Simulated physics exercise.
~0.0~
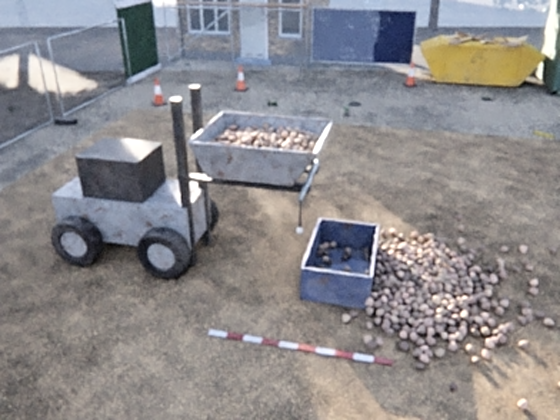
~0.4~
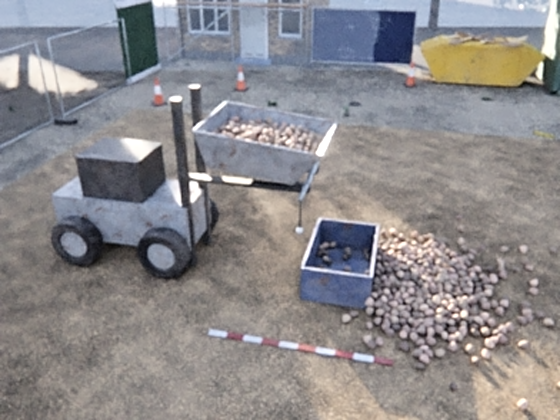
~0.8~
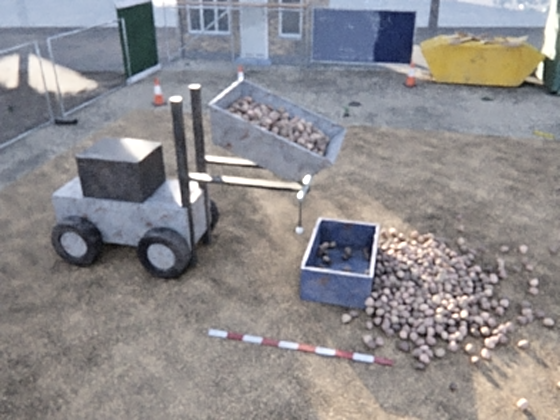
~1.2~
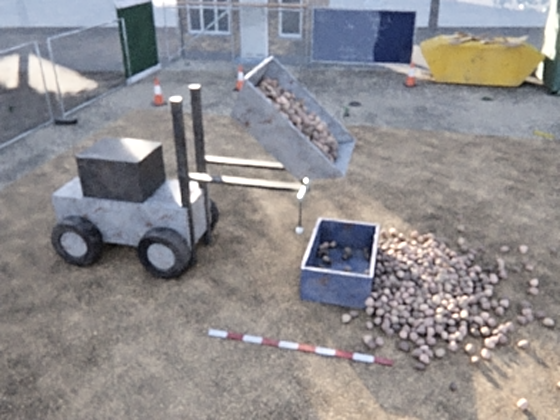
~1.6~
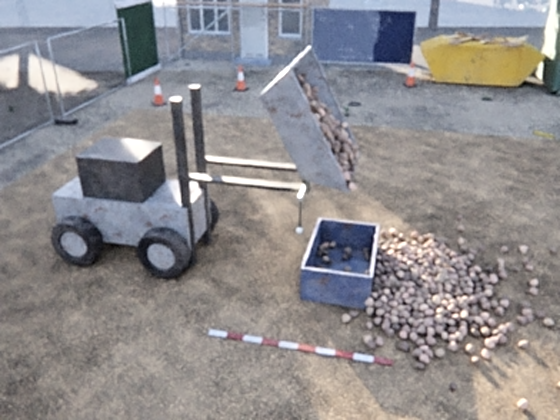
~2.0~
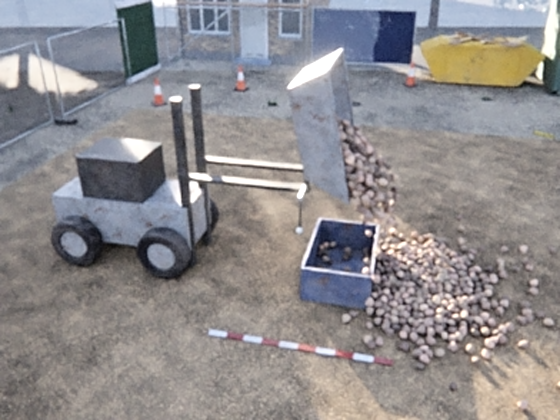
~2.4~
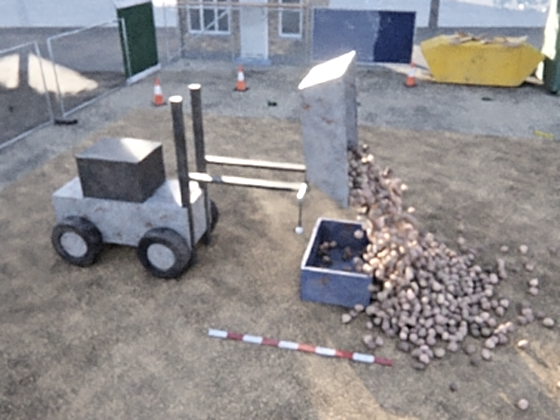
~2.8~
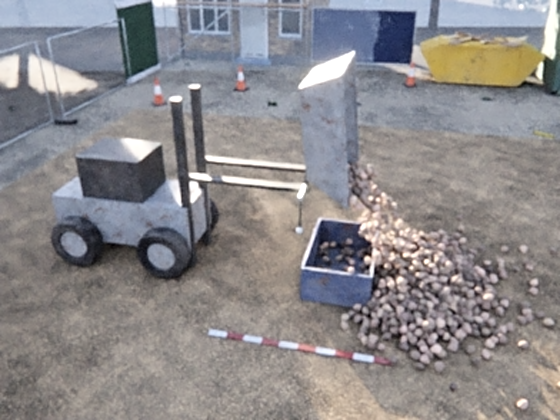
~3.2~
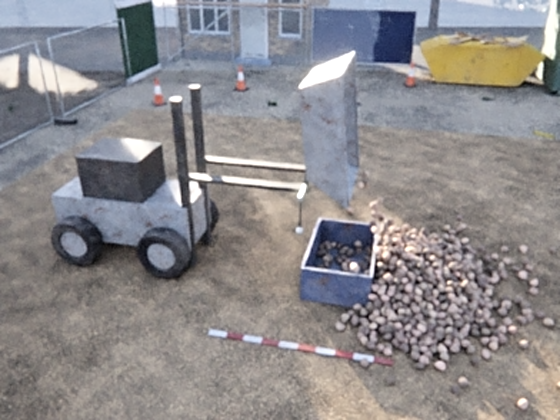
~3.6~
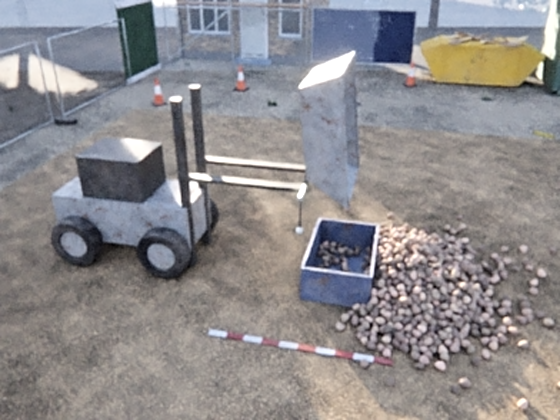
A grey fork truck tipped its raised skip steeply to the right, and the rounded cobbles slid out, mostly missing the small blue bin and spreading over the heap beside it, leaving the skip empty and just a few stones in the bin.
